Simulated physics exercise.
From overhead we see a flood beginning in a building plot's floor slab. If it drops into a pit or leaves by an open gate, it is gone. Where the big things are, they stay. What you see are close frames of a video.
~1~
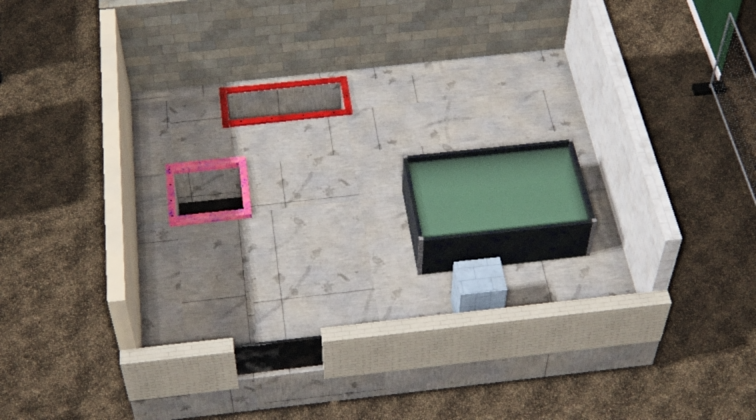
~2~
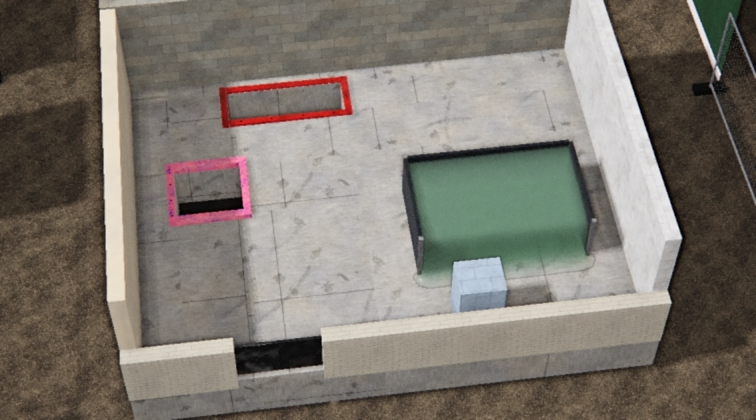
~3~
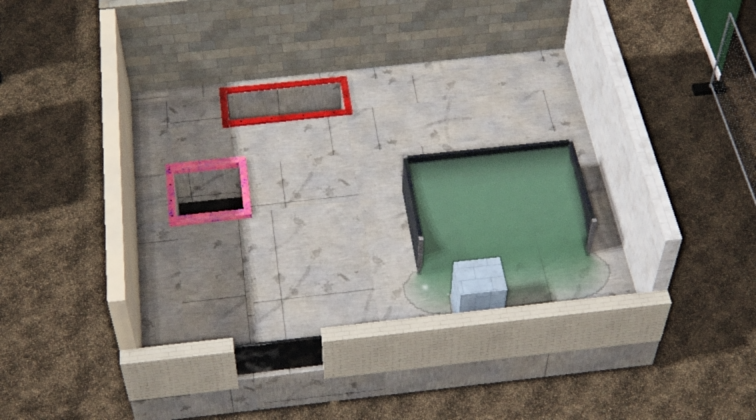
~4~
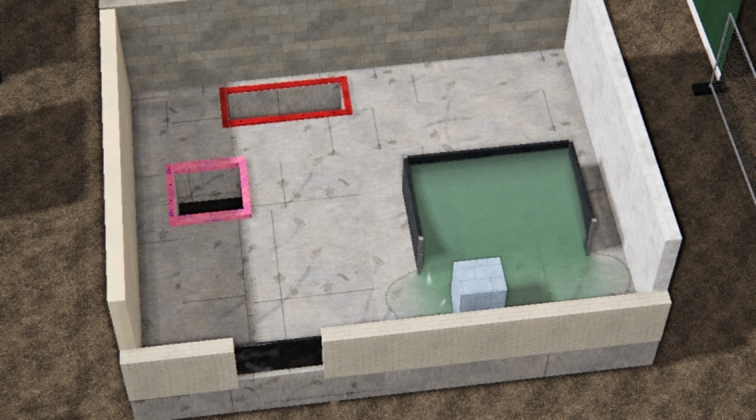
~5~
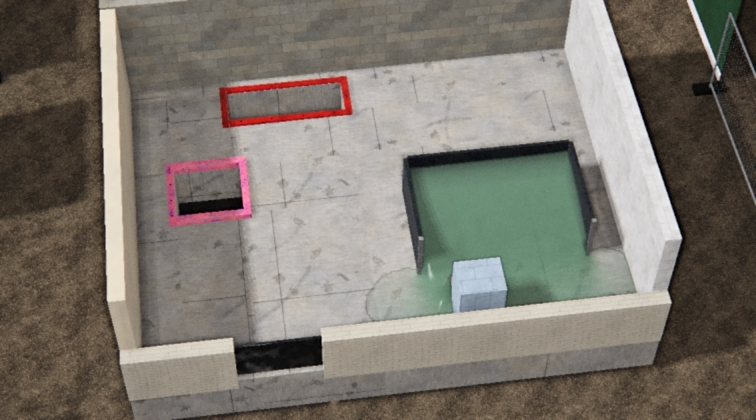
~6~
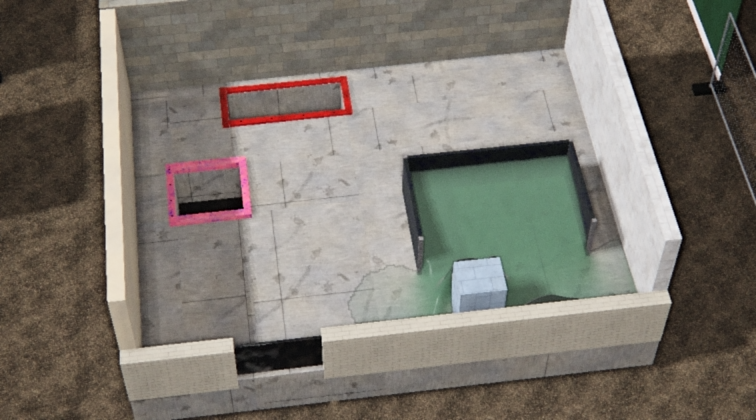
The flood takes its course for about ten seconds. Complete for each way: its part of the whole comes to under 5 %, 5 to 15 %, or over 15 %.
The gate's part comes to under 5 %; the red pit's part comes to 5 to 15 %; the pink pit's part comes to under 5 %.
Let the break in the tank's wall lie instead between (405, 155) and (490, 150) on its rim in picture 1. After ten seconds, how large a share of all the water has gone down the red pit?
The red pit takes 35 per cent.
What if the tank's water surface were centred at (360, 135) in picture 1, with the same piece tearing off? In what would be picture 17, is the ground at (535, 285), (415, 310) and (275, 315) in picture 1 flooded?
So, first one got wet, second one got wet, third one got wet.
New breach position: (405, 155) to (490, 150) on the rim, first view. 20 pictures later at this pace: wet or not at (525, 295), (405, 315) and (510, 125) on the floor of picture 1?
In turn: No water, not flooded, awash.
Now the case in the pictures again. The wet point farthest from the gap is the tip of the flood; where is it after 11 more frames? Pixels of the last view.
I'd go with roughly (144, 377).
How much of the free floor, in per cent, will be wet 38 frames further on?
I reckon 85 per cent or so.
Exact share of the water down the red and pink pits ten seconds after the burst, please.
Roughly 8 percent first, and 2 percent second.
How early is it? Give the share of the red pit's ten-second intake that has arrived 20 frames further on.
That share would be near 0 %.
A moment on, water covers 20 % of the floor; the gate 0 %, the red pit 0 %, the pink pit 0 %.
Next, water covers 35 % of the floor; the gate 0 %, the red pit 0 %, the pink pit 0 %.
Then, water covers 50 % of the floor; the gate 0 %, the red pit 0 %, the pink pit 0 %.
Later, water covers 85 % of the floor; the gate 0 %, the red pit 3 %, the pink pit 1 %.
In the end, water covers 95 % of the floor; the gate 0 %, the red pit 8 %, the pink pit 1 %.
